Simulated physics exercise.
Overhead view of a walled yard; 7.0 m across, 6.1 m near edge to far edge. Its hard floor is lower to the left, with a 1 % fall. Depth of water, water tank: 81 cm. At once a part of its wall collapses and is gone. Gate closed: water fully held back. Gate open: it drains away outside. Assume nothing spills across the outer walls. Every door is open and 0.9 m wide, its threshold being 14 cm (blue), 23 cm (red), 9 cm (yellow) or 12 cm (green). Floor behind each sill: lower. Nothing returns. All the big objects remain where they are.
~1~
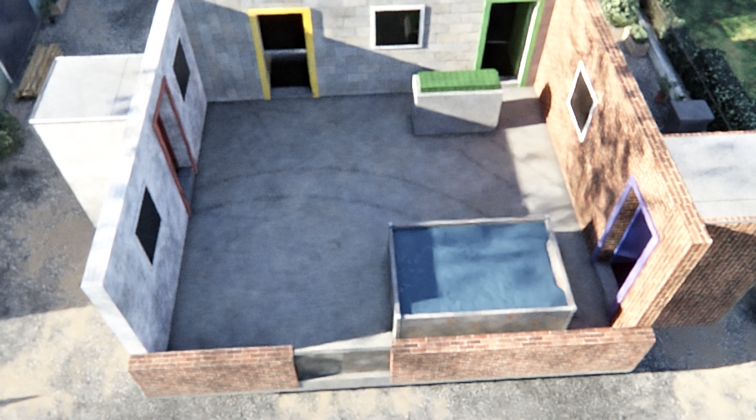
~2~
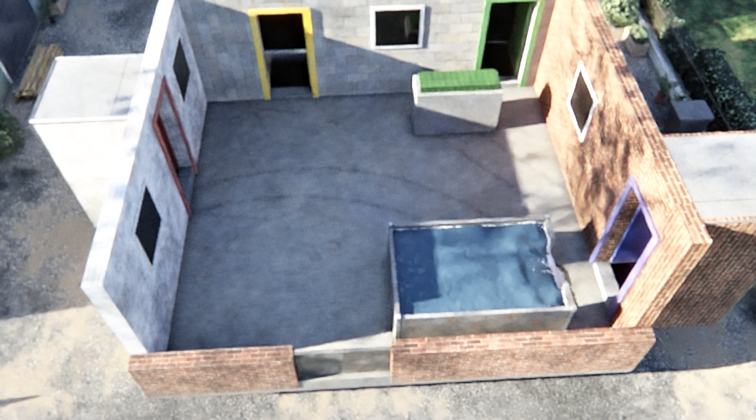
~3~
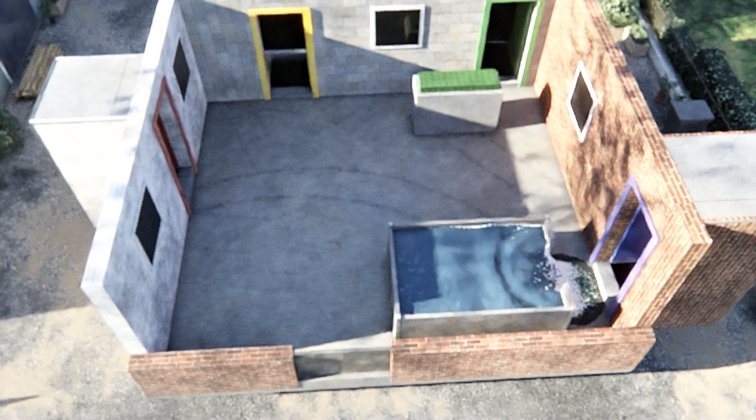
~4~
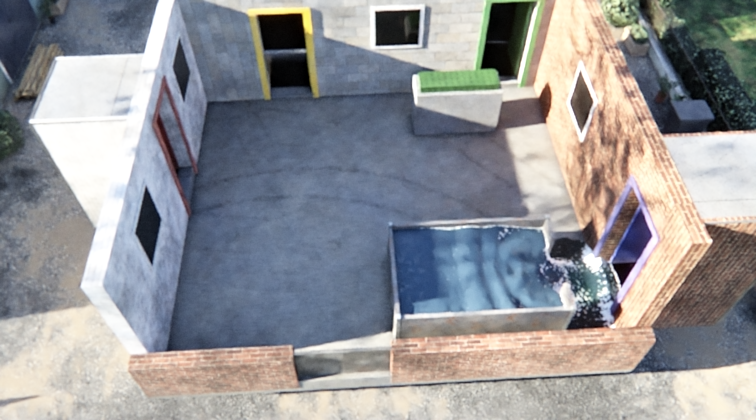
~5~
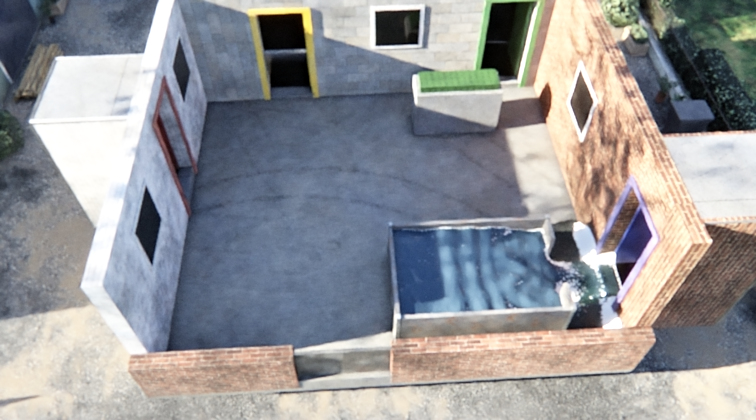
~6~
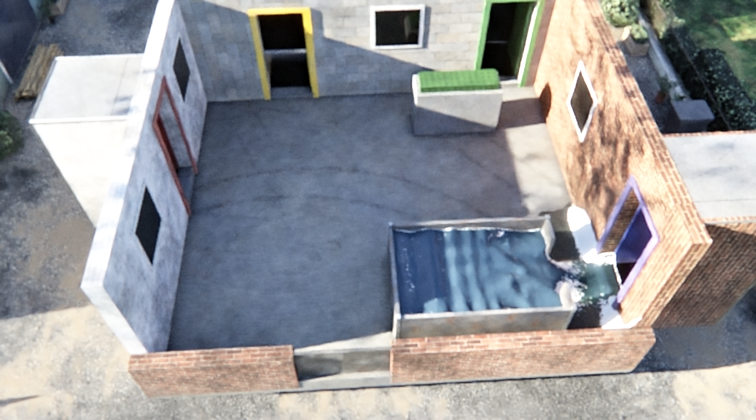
At first, a tank of still blue water stands near the front brick wall of an empty walled yard. Then its right side gives way, and water pours through the gap onto the floor beside the purple-framed doorway. The splashing water spreads along the brick wall while ripples cross the tank leftward.
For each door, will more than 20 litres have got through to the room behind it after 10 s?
The blue door: Yes, more than 20 litres; the red door: No, not more than 20 litres; the yellow door: No, not more than 20 litres; the green door: No, not more than 20 litres.
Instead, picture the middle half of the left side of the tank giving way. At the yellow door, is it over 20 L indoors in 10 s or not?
Note: Yellow door, beyond the mark.
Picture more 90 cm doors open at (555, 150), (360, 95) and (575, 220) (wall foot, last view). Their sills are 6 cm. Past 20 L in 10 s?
Result in order - not enough, not enough, more than that.
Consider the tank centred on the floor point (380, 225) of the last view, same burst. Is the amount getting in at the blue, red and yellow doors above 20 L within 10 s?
Blue: Beyond limit; red: Within limit; yellow: Within limit.
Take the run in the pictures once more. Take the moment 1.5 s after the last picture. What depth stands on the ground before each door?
Depths: Blue door 44 cm, red door 0 cm, yellow door 0 cm, green door 7 cm.
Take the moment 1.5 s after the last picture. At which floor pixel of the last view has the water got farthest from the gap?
Point: Roughly (529, 91) in the last view.
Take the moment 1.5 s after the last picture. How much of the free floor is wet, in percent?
Some 25 per cent of it.
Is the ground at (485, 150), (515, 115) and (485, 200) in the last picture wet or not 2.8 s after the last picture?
Going in order, covered, then covered, then covered.
Then, 0.7 s after the last picture water covers 15 % of the floor and is deepest (42 cm) near (559, 289); blue door 44 cm at the sill, 275 L in, red door not reached, yellow door not reached, green door not reached.
Then, 1.5 s after the last picture water covers 25 % of the floor and is deepest (34 cm) near (559, 289); blue door 44 cm at the sill, 545 L in, red door not reached, yellow door not reached, green door 7 cm at the sill, 0 L in.
Then, 2.8 s after the last picture water covers 40 % of the floor and is deepest (33 cm) near (591, 287); blue door 34 cm at the sill, 784 L in, red door not reached, yellow door not reached, green door 14 cm at the sill, 7 L in.
Then, 5.3 s after the last picture water covers 70 % of the floor and is deepest (23 cm) near (591, 287); blue door 23 cm at the sill, 1018 L in, red door 2 cm at the sill, 0 L in, yellow door 3 cm at the sill, 0 L in, green door 11 cm at the sill, 10 L in.
Then, 9.3 s after the last picture water covers 85 % of the floor and is deepest (15 cm) near (591, 287); blue door 14 cm at the sill, 1091 L in, red door 8 cm at the sill, 0 L in, yellow door 2 cm at the sill, 0 L in, green door 7 cm at the sill, 10 L in.
